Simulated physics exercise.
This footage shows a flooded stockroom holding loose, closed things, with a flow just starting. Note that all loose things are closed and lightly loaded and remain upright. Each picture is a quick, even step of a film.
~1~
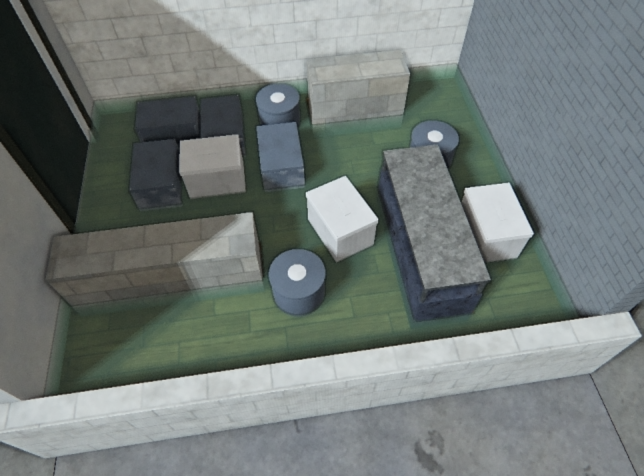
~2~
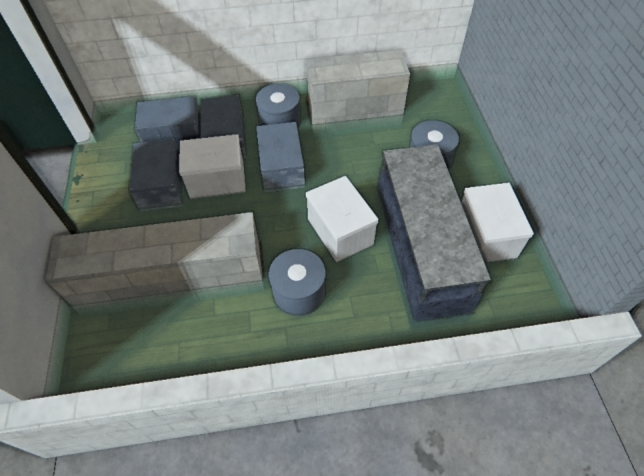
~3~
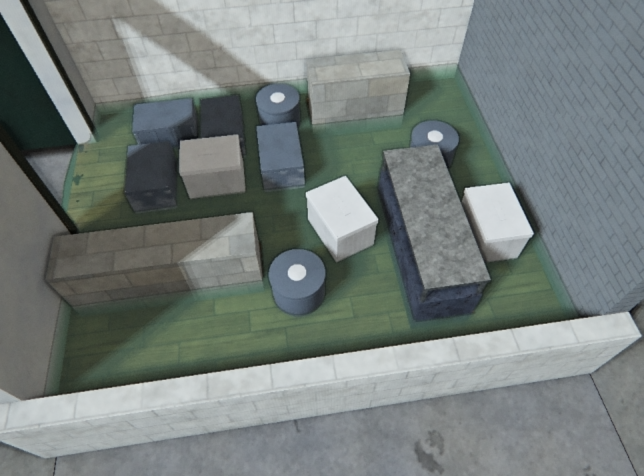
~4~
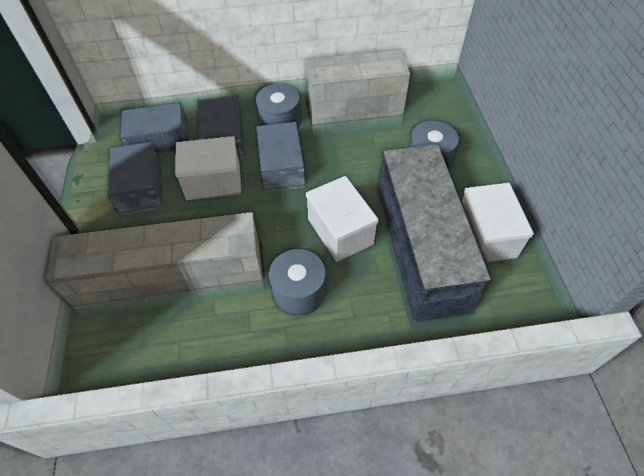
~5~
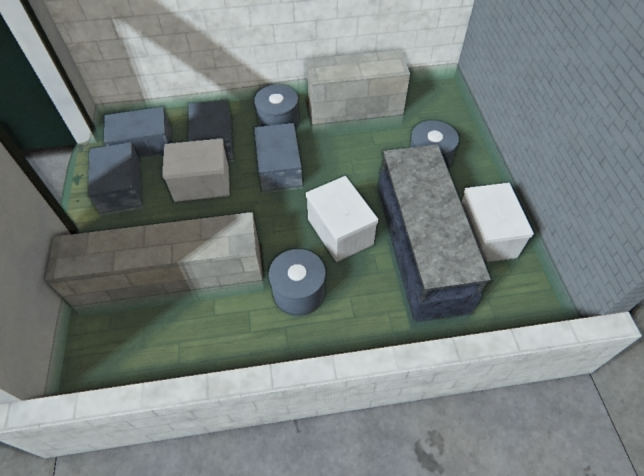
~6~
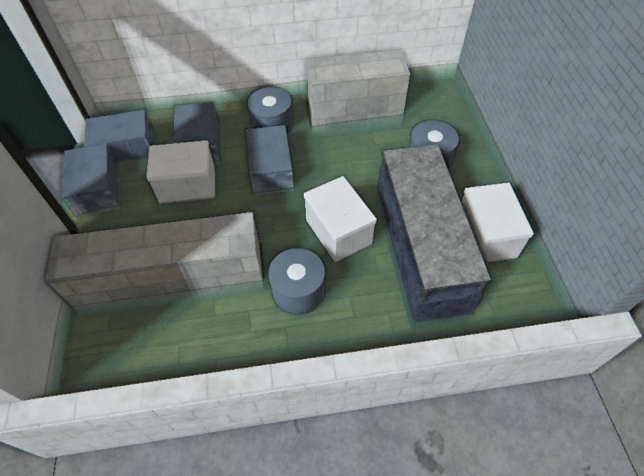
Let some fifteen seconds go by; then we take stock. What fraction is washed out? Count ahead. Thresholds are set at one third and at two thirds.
Top third.
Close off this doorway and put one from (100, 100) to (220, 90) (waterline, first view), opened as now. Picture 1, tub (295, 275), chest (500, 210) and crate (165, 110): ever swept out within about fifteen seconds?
In the order given: Remains, remains, escapes.
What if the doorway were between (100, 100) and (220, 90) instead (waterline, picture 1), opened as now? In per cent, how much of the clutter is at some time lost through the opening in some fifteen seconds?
That comes out at 80 in a hundred.
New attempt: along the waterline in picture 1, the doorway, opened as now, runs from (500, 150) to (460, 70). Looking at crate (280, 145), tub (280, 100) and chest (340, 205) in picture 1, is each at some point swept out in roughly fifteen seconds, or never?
Lab log - 1: Escaped; 2: Retained; 3: Escaped.
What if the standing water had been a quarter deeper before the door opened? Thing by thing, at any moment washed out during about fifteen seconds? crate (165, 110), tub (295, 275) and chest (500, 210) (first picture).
In the order given: Lost, lost and never lost.
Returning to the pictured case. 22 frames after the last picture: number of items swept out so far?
The number comes out at 7.
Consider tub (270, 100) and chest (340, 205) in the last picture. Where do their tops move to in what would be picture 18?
Look around pixels (112, 120) and (189, 144).
A moment on, 2 of 10 are out; 8 afloat.
Next, 5 of 10 are out; 5 afloat.
Later, 7 of 10 are out; 3 afloat.
In the end, 9 of 10 are out; 1 afloat.
